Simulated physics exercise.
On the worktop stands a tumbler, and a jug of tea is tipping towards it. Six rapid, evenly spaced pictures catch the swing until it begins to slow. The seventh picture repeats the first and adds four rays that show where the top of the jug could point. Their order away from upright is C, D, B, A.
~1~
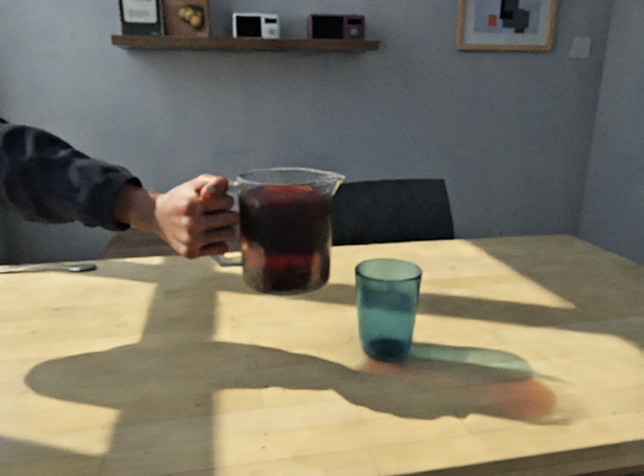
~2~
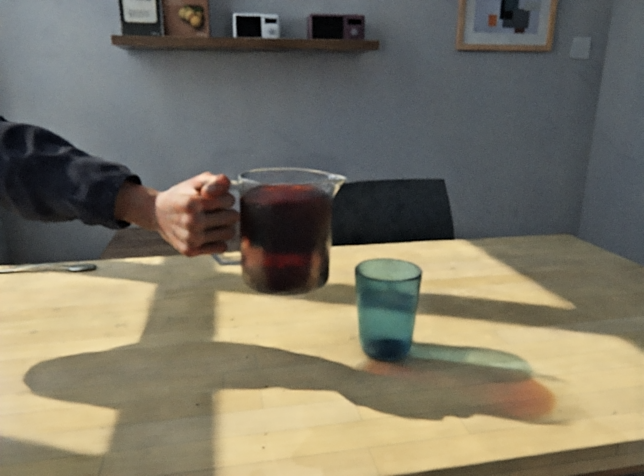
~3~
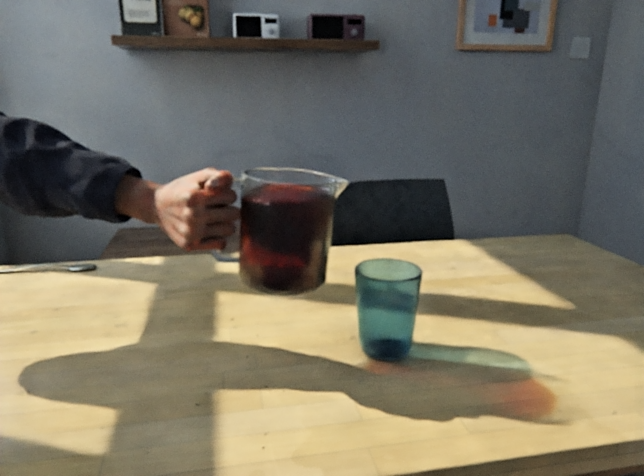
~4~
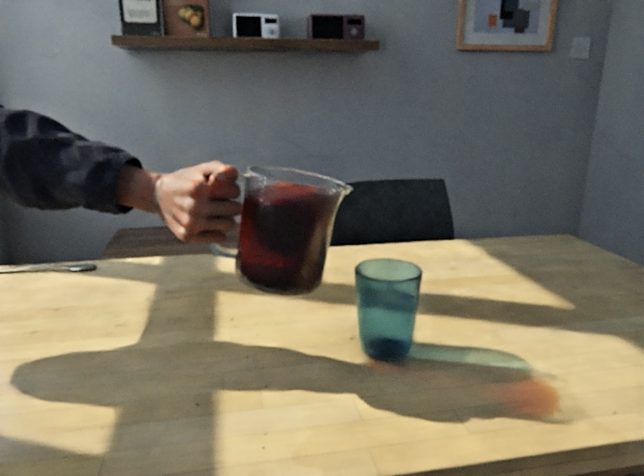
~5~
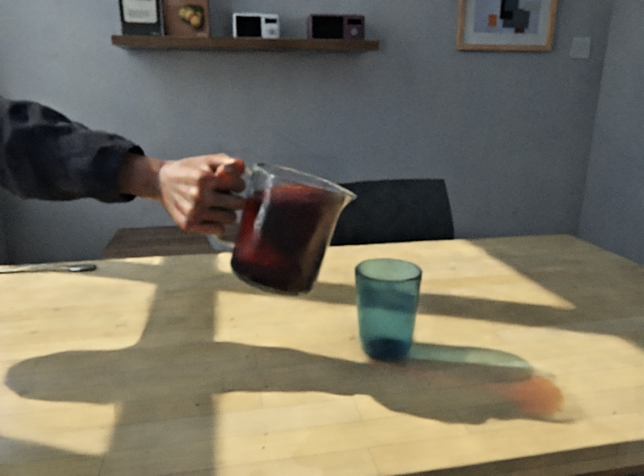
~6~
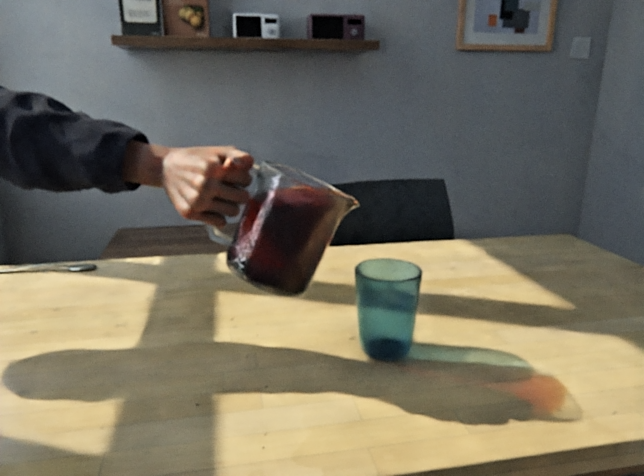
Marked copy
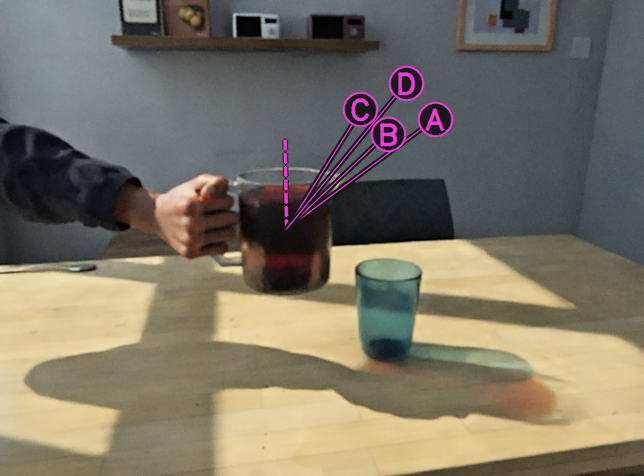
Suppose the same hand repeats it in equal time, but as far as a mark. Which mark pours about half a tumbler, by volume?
B works best here.
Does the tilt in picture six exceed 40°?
No, it does not.
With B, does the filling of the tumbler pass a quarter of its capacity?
Yes, clearly.
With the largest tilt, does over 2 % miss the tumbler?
No.
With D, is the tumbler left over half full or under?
Under half.
On the marked copy, A at (421, 129); B at (375, 144); C at (352, 124); D at (395, 96).
If A is chosen, the tumbler ends with about 65 % of what it can hold.
If B is chosen, the tumbler ends with about 47 % of what it can hold.
If C is chosen, the tumbler ends with about 19 % of what it can hold.
If D is chosen, the tumbler ends with about 32 % of what it can hold.
